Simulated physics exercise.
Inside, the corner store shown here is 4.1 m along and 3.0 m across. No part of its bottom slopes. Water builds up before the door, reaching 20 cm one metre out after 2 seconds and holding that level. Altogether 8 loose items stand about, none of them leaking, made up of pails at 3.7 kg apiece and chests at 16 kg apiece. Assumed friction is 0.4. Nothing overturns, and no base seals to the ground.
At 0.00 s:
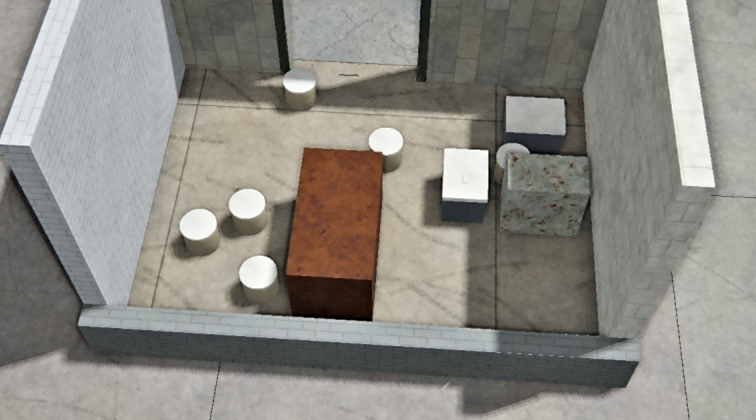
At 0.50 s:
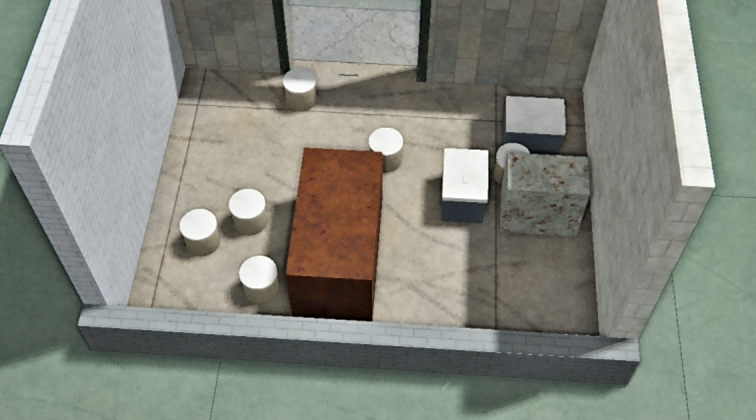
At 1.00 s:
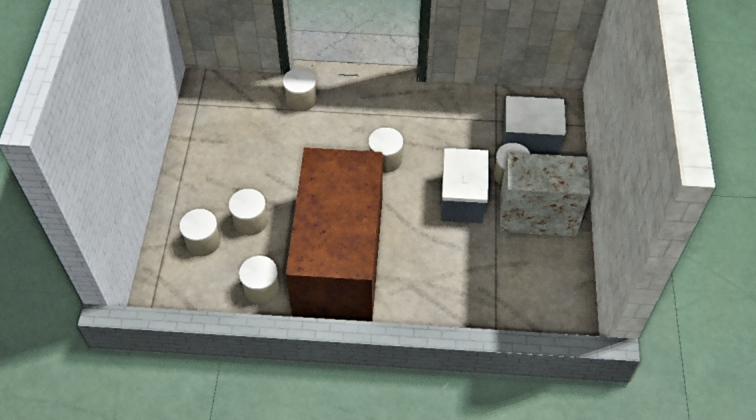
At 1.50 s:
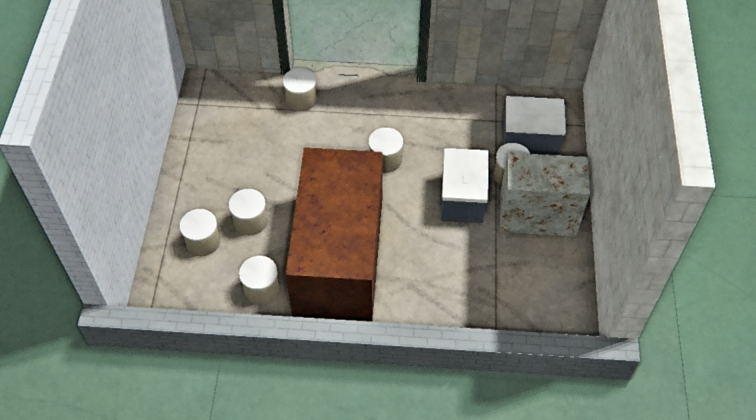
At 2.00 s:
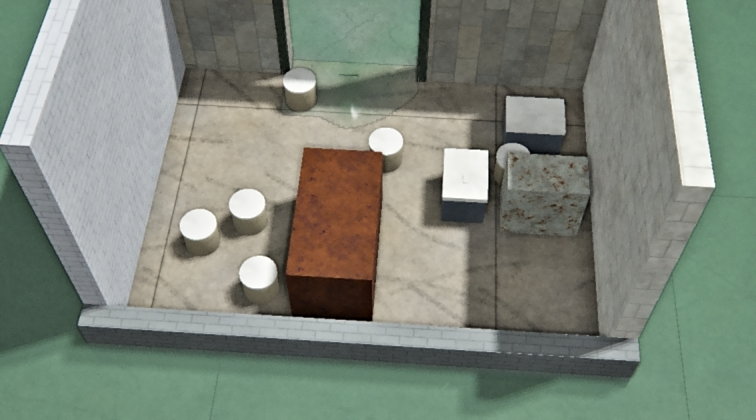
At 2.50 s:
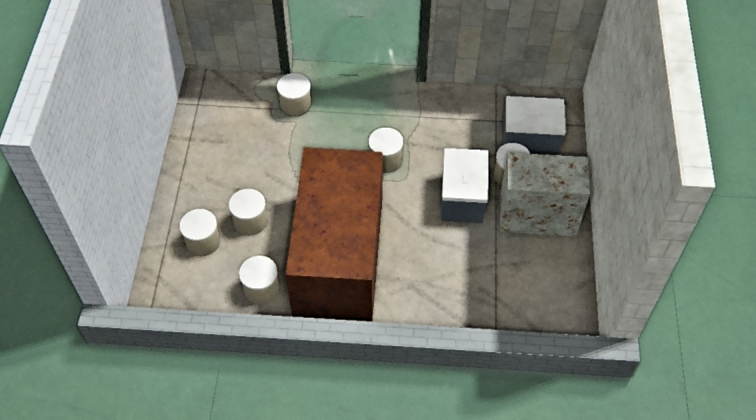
At the start, white pails and several blocks stand on the dry floor of a walled room, and greenish water then covers the ground outside. Water fills the doorway, then spreads in a thin sheet toward the rust-coloured block, and the pail beside the doorway shifts slightly left and forward.
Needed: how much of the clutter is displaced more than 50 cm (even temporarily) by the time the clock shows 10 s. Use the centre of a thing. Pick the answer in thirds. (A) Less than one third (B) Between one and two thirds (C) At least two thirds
Option C: At least two thirds.
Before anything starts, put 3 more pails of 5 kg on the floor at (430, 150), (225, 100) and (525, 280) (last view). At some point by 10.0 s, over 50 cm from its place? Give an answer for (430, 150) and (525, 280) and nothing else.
The first: Exceeds it. The second: Falls below it.
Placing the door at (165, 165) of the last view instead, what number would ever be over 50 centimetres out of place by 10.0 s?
Then the count would be 7.
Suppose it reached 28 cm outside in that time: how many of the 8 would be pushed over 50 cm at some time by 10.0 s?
With that change, 8 of them.
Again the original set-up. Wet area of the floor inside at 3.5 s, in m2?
I'd put it close to 5.5 m2.
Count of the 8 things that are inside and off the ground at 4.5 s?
I'd say 2 of them.
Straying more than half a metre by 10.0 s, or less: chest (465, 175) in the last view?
That one comes out within the limit.
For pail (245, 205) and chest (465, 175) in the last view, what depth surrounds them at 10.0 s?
11 and 12 cm.
After 3.5 s 2 of 8 are over 50 cm from their spots; 0 afloat.
After 4.5 s 4 of 8 are over 50 cm from their spots; 2 afloat.
After 7.0 s 4 of 8 are over 50 cm from their spots; 5 afloat.
After 10.0 s 5 of 8 are over 50 cm from their spots, and 6 have been at some point; 8 afloat.
